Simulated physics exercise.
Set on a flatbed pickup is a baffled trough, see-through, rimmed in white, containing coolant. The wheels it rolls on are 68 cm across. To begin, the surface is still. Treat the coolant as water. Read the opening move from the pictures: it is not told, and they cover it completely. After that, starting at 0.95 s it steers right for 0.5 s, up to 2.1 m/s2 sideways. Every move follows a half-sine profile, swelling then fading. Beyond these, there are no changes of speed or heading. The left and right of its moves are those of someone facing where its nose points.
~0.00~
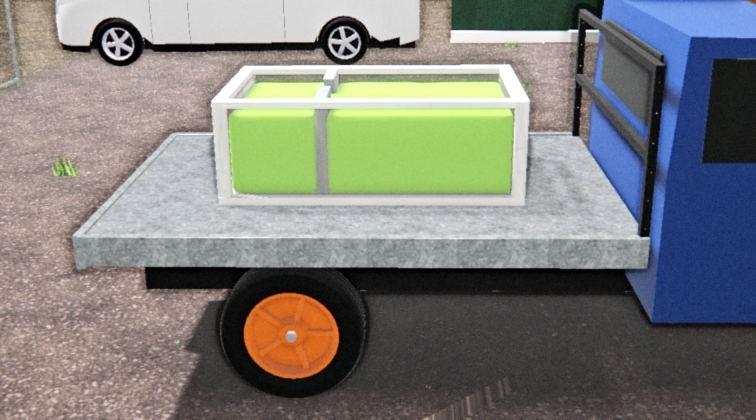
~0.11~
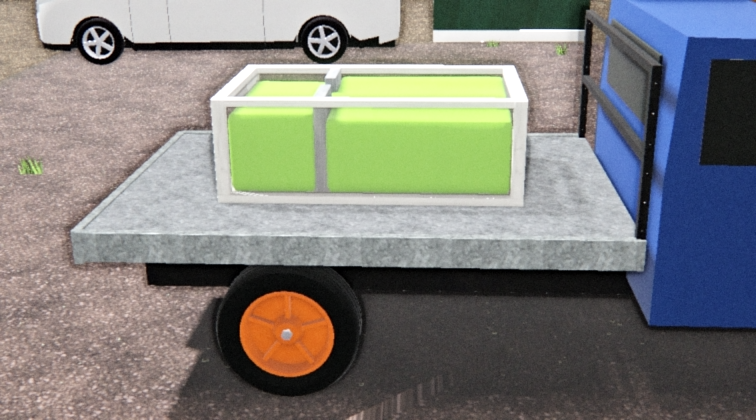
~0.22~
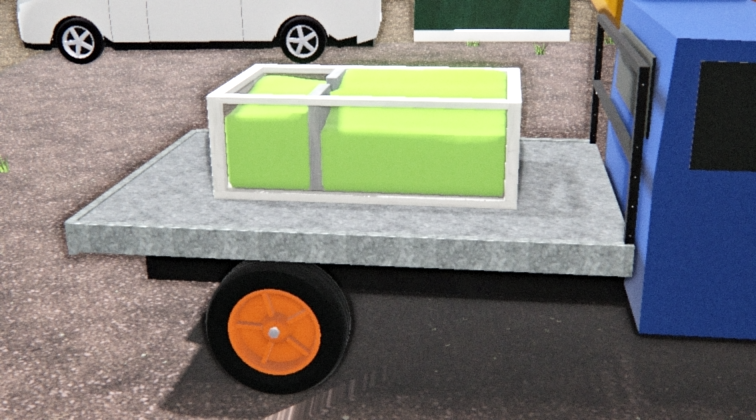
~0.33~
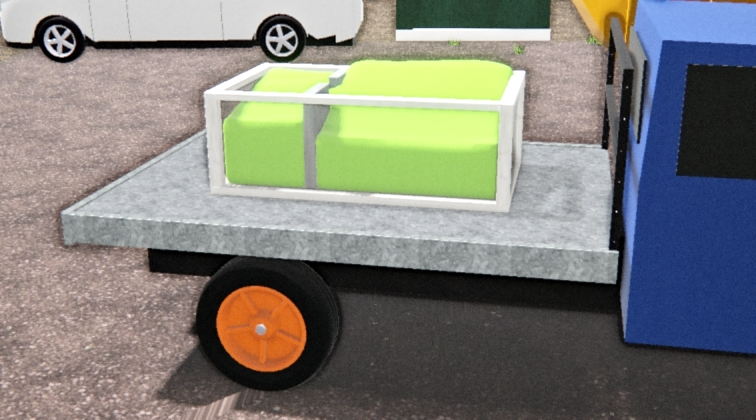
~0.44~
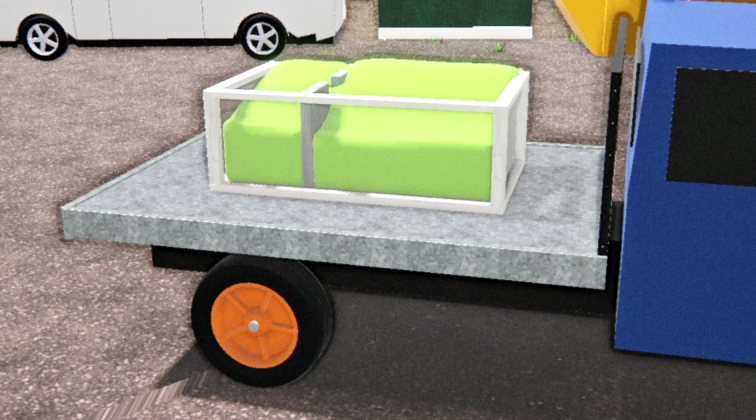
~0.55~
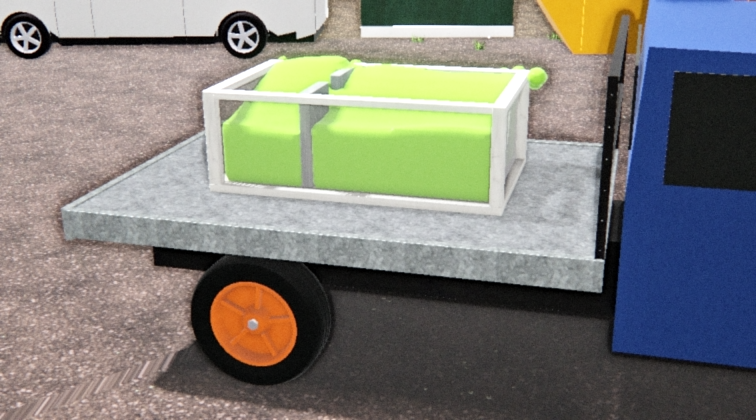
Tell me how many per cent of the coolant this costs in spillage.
It costs close to 9 per cent.
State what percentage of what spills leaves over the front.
I'd put it at about 10 percent of what spills.
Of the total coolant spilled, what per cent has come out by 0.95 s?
Around 20 percent of it.
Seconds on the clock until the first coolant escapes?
About 0.6 seconds.
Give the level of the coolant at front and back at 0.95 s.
Front reads 40 centimetres, back reads 38 centimetres.
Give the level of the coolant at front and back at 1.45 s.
Height at the front is 40 cm; height at the back is 40 cm.
Then, 0.95 s in, the surface is 41 cm up at the front and 39 cm at the back; 1 per cent is out, over the far side.
Then, 1.45 s in, the surface is 40 cm up at the front and 41 cm at the back; 2 per cent is out, over the far side.
Then, 1.95 s in, the surface is 38 cm up at the front and 37 cm at the back; 7 per cent is out, over the far side.
Then, 4.43 s in, 9 per cent is out, over the far side, 37 of 416 litres.
